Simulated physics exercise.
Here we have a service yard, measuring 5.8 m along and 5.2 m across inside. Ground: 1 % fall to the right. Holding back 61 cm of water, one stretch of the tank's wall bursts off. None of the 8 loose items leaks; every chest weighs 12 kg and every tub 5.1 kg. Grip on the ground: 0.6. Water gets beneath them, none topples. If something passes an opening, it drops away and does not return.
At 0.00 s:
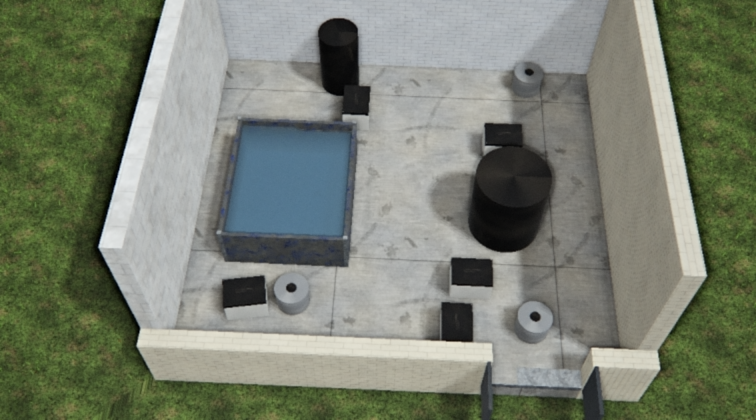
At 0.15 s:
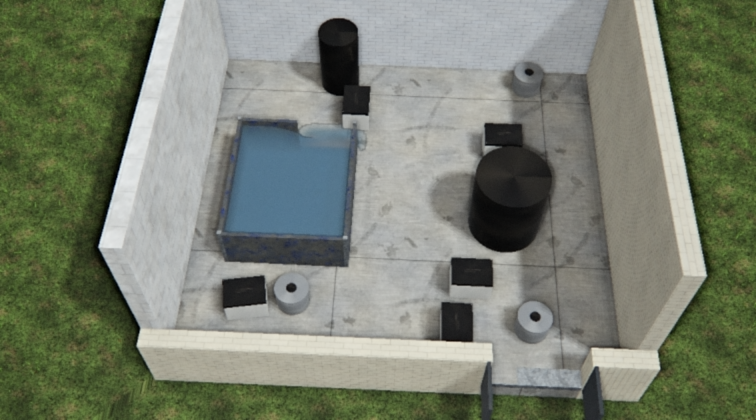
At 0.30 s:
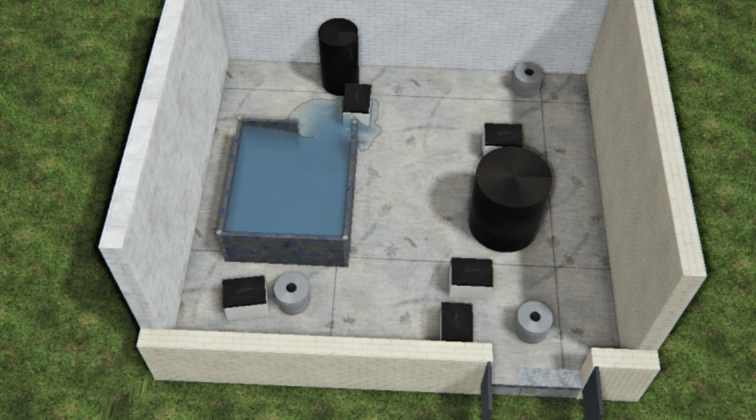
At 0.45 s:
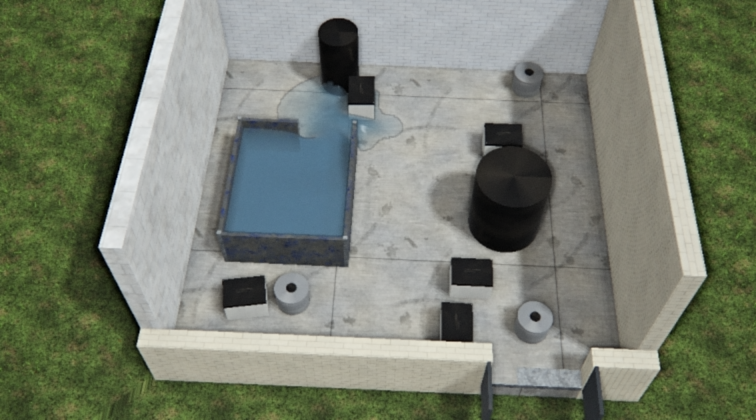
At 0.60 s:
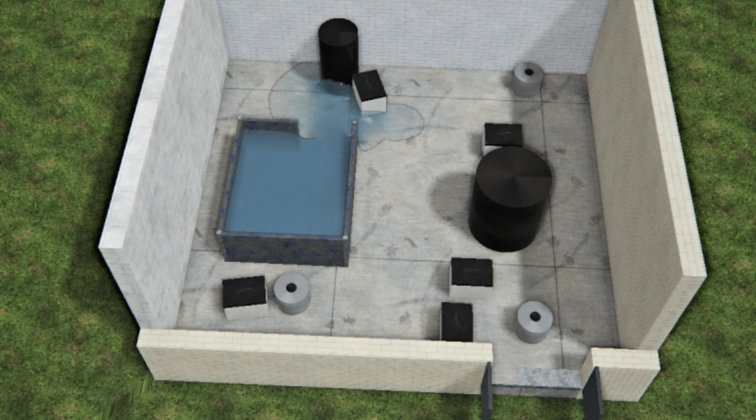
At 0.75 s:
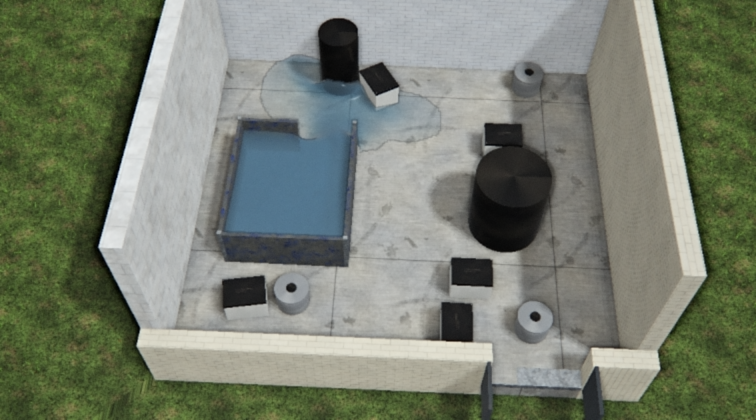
Water pouring from a gap in a tank's back corner, spreading across a walled yard and pushing a black-topped box rightward.
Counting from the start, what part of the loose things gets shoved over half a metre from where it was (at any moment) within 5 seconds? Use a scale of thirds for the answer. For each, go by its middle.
On that scale: Less than a third.
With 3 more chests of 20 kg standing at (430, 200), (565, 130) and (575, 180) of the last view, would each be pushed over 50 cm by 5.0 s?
In that order: Less, more, past it.
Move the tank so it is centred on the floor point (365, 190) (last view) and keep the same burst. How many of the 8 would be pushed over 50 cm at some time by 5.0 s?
Then the count would be 3.
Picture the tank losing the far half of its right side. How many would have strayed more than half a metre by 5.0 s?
The answer would then be 3.
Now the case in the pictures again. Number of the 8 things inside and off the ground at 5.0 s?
I get 1.
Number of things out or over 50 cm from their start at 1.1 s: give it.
I count 1.
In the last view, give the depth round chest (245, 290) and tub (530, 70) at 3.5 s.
Depth approx. 1 cm / 8 cm.
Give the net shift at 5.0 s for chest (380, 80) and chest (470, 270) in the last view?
Distances: 400 cm; 0 cm.
After 1.1 s 1 of 8 are over 50 cm from their spots; 0 afloat.
After 2.2 s 2 of 8 are over 50 cm from their spots; 1 afloat.
After 3.5 s 2 of 8 are over 50 cm from their spots; 1 afloat.
After 5.0 s 2 of 8 are over 50 cm from their spots, and 2 have been at some point; 1 afloat.
